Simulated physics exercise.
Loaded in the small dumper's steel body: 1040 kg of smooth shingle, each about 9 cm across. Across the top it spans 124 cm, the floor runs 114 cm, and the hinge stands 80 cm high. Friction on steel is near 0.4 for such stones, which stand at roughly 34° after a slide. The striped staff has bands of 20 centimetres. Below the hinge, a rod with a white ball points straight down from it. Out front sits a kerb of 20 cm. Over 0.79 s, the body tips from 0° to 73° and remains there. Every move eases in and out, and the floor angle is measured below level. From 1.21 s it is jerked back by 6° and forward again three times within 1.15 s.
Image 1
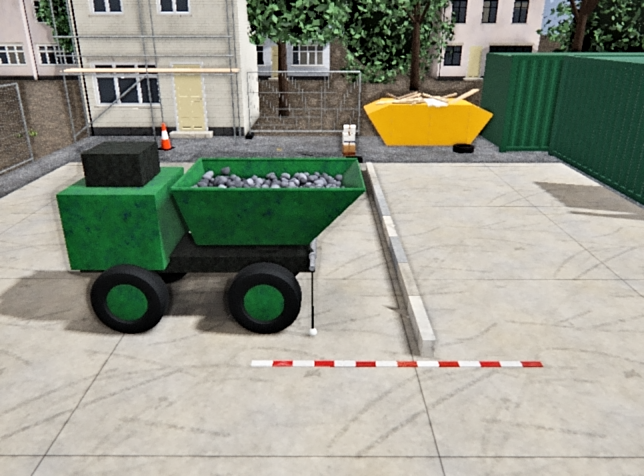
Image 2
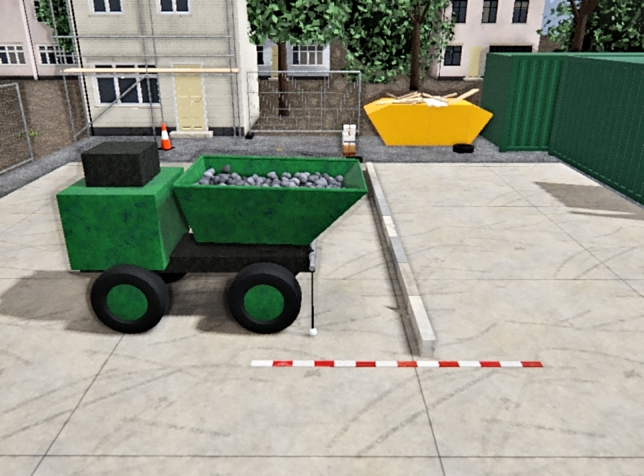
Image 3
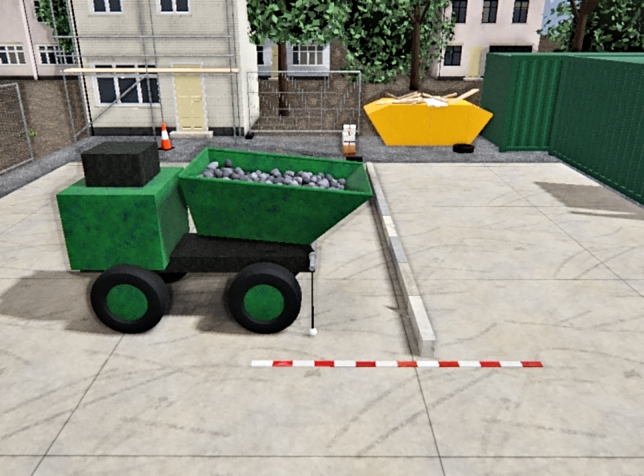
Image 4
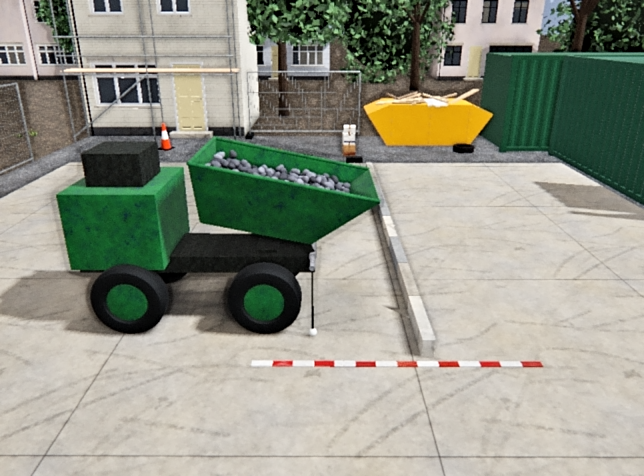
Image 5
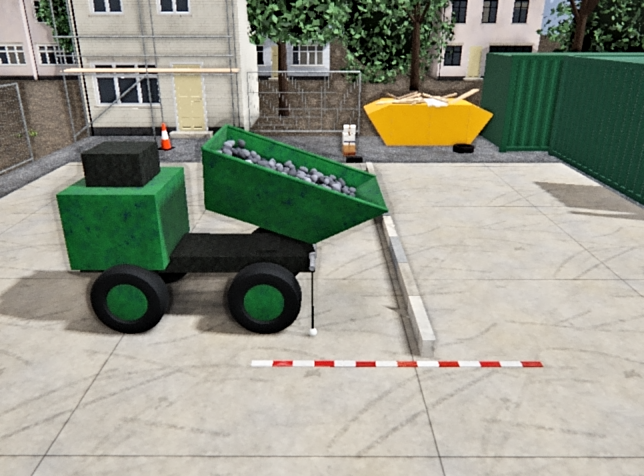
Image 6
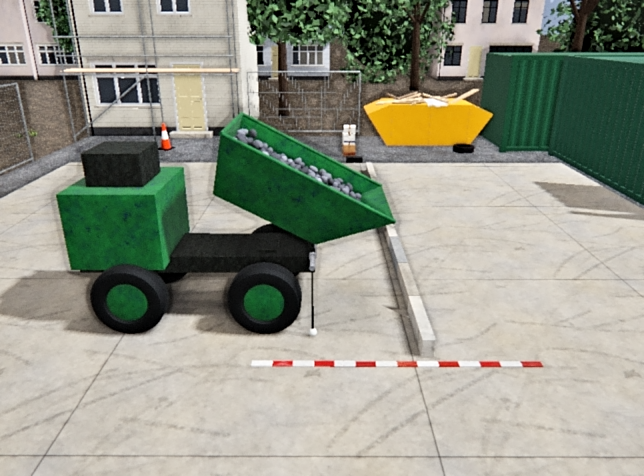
At first, a green dumper loaded with grey stones stands on a concrete yard with its body level, facing a low kerb and a striped staff on the ground. Then the body begins tilting down toward the right, its rear rising steadily until it slopes steeply, the stones still inside.
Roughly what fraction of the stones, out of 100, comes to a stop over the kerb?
About 95 out of 100.
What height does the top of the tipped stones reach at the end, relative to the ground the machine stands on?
Near 34 cm up from the ground.
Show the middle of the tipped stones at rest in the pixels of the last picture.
Middle at around (477, 302), I'd say.
A little later the floor is at 61°; 100 % in the body; the foremost stones are at (388, 243).
Then the floor is at 73°; 90 % in the body, 6 % on this side of the kerb, 4 % over the kerb; the foremost stones are at (437, 292).
Later still the floor is at 73°; 0 % in the body, 7 % on this side of the kerb, 93 % over the kerb; the foremost stones are past the picture's edge.
In the end the floor is at 73°; 0 % in the body, 7 % on this side of the kerb, 93 % over the kerb; the foremost stones are past the picture's edge.
